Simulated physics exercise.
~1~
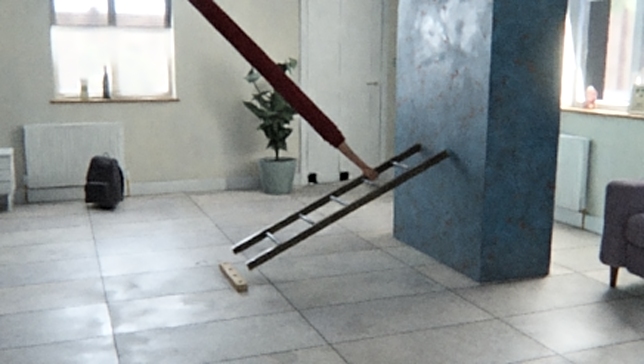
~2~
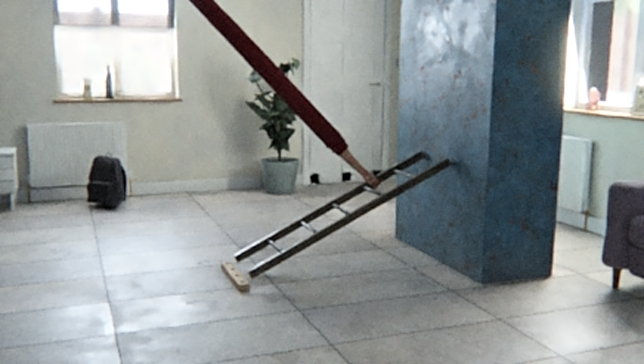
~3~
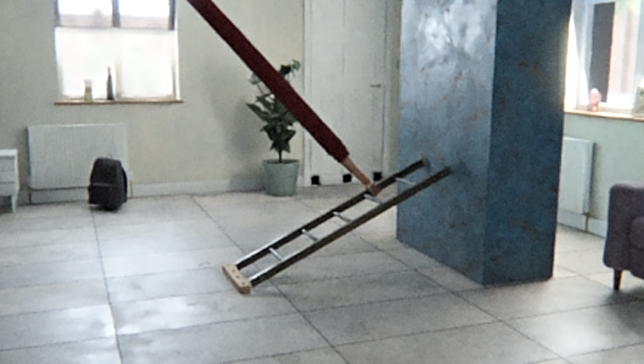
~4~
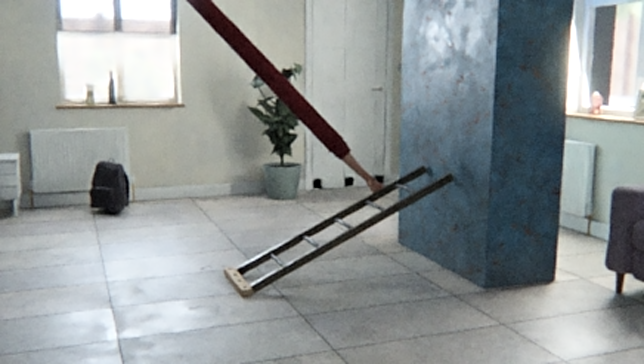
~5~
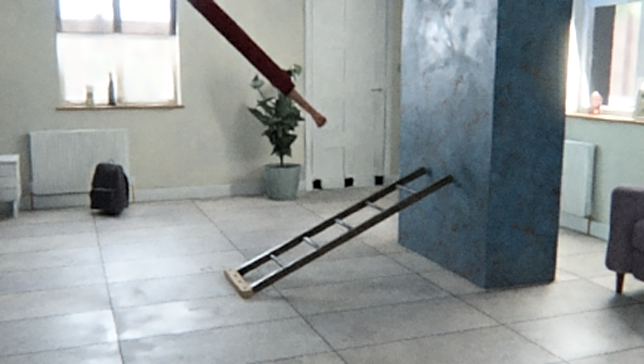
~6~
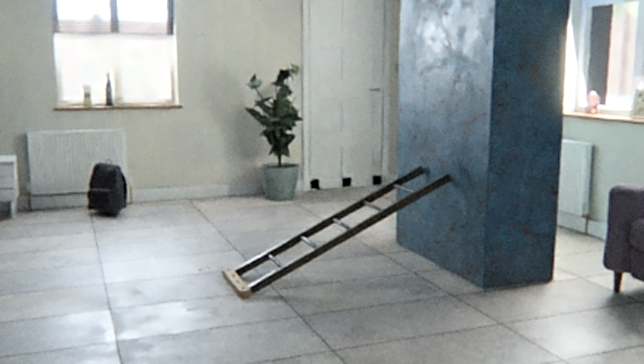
At first, an arm in a dark red sleeve reaches in from the top and holds a black ladder at a low slant against a blue pillar, in a tiled room with a backpack, a potted plant and part of a sofa. The ladder's foot hovers near a small wooden batten on the floor. The hand lowers the ladder slightly until its foot meets the batten. Then the hand lets go and draws back up to the left, out of view. Left alone, the ladder stays leaning on the pillar, its foot against the unmoved batten.
